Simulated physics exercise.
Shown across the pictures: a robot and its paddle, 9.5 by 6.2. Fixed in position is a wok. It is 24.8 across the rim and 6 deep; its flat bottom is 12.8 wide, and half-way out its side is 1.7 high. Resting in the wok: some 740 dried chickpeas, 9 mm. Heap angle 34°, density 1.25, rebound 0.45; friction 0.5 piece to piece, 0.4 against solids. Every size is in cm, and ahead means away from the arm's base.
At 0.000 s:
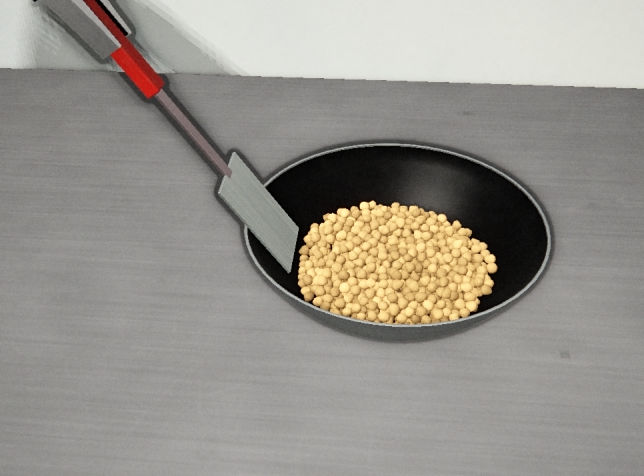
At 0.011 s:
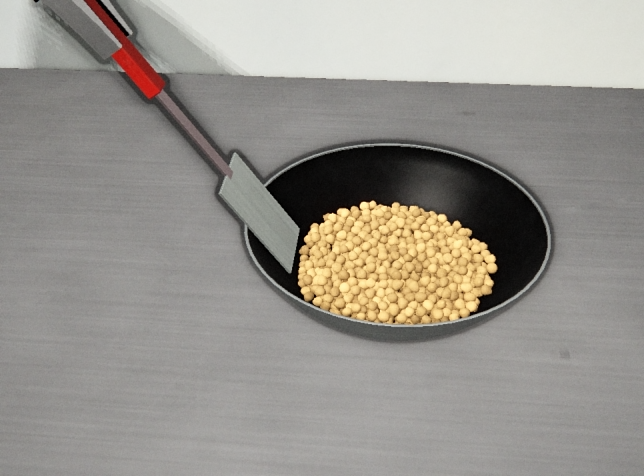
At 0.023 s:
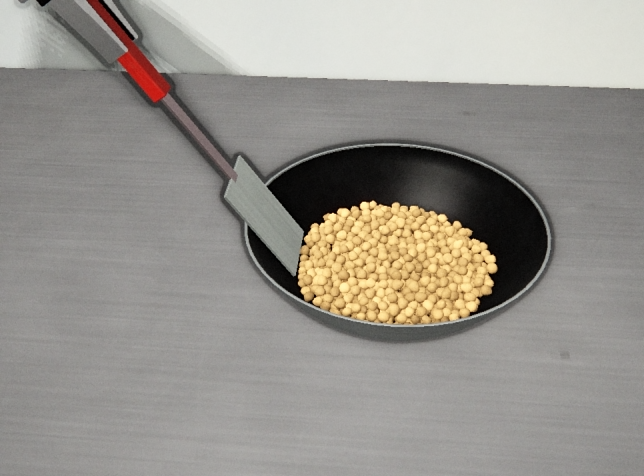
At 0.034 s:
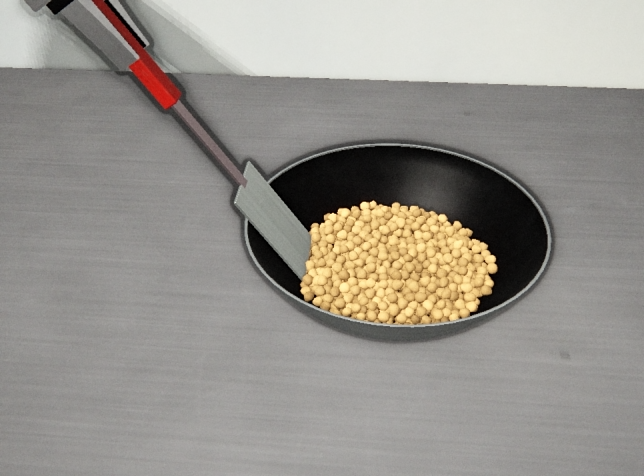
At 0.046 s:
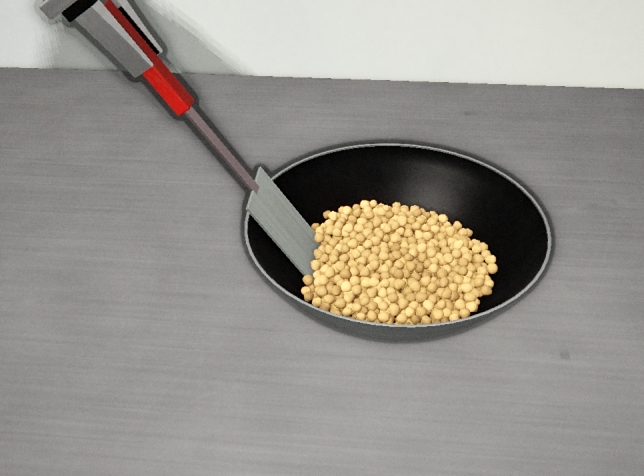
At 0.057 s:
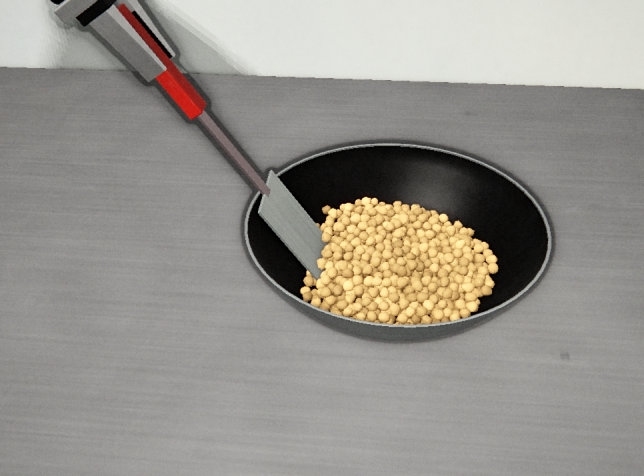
A robot's paddle slides a short way right into the chickpeas in a black wok.
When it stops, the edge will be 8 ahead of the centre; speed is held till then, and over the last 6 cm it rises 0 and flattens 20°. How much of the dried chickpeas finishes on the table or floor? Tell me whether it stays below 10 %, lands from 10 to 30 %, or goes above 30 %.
It stays below 10 %.
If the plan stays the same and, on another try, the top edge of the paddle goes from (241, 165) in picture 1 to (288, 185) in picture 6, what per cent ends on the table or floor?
15 per cent.
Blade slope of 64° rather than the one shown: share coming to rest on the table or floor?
In that case around 10 per cent.
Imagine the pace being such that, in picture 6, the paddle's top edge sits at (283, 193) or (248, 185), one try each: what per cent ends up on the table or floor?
Respectively, around 15 and 5 per cent.
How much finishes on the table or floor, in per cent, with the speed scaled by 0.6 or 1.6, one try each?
The two tries give roughly 0 and 15 in a hundred.
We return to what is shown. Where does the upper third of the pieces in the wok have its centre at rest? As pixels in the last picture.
It is centred around (494, 239).
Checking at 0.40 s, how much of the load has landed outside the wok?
Fraction noted: Close to 5 per cent.
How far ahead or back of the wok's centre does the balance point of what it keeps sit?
About 4.0 centimetres ahead.
After 0.11 s, sloping 56°, highest piece 6 above the table; 744 in the wok.
After 0.17 s, sloping 50°, highest piece 6 above the table; 744 in the wok.
After 0.40 s, sloping 36°, highest piece 7 above the table; 715 in the wok, 22 on the table or floor, 7 on the blade or in flight.
After 1.45 s, sloping 36°, highest piece 7 above the table; 715 in the wok, 29 on the table or floor.
In the end, 715 in the wok, 29 on the table or floor. That is 4 % on the table or floor.
